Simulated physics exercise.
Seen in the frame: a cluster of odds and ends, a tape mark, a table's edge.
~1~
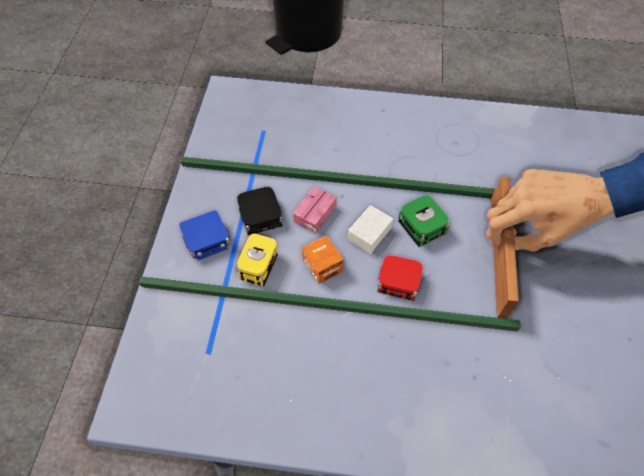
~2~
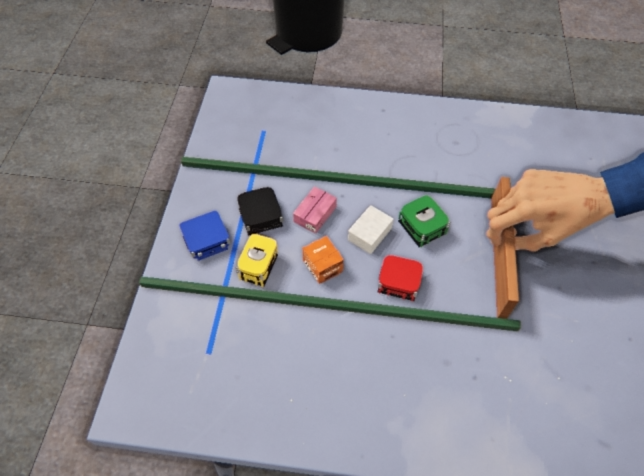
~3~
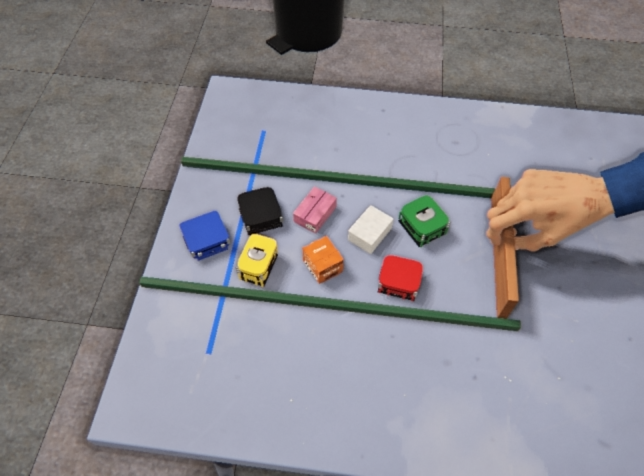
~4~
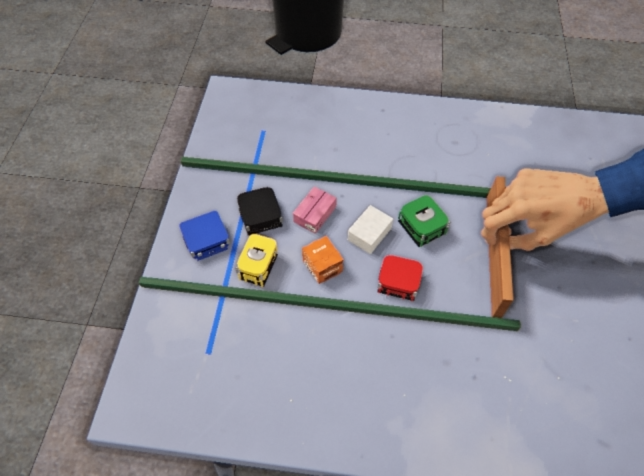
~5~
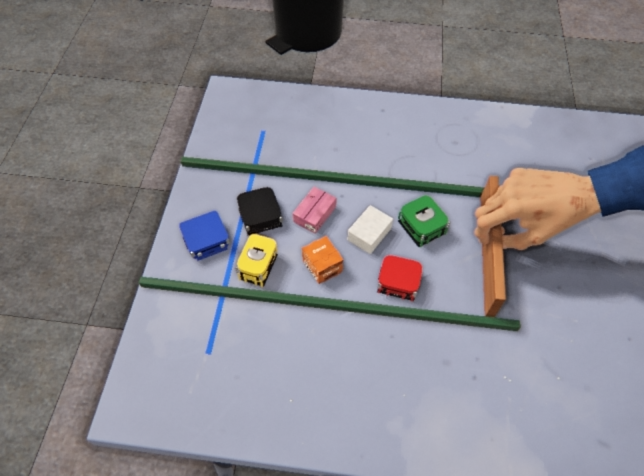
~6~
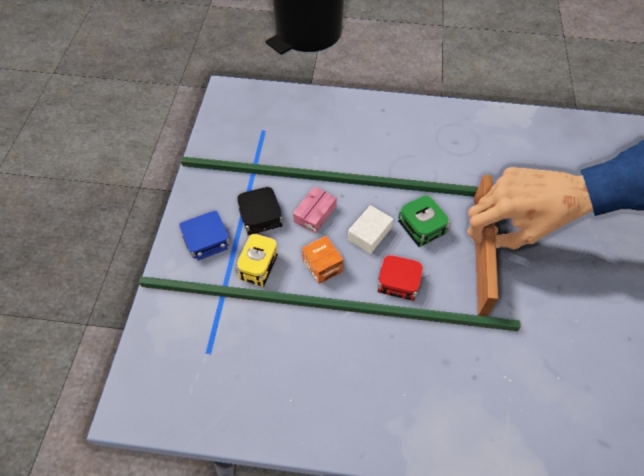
A hand held a wooden board still at the right end of two green rails, then slid it slightly left toward the colored blocks, which stayed put around the blue tape line.
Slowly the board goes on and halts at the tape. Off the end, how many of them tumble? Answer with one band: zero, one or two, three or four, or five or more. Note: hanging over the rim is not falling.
One or two.
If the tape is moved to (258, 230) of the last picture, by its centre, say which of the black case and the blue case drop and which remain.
Result: Black case stays, blue case comes off.
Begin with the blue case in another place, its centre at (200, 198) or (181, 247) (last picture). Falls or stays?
Well, place by place the object does not stay and then does not stay.
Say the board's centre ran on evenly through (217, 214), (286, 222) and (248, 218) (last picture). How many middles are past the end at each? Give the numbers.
The numbers are 3, 0 and 1.
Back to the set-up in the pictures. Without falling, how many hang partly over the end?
The count would be 2.
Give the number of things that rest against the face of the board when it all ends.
At rest, 3 are in contact.
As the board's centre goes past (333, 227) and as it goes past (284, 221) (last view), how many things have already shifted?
The number moved is 7 and then 8.
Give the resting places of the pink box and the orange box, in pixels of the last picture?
The first ends close to (204, 181), the second close to (180, 245).
Soon after, none off yet; blue case at rest near (205, 236); black case at rest near (260, 211); yellow case at rest near (258, 260).
Then, none off yet; blue case at rest near (205, 236); black case moved a little near (250, 213); yellow case moving near (250, 259).
Further on, none off yet; blue case moved about its own width near (168, 230); black case moved about its own width near (199, 205); yellow case moved well along near (184, 260).
At rest, the number that fall off is one or two; fallen, blue case.
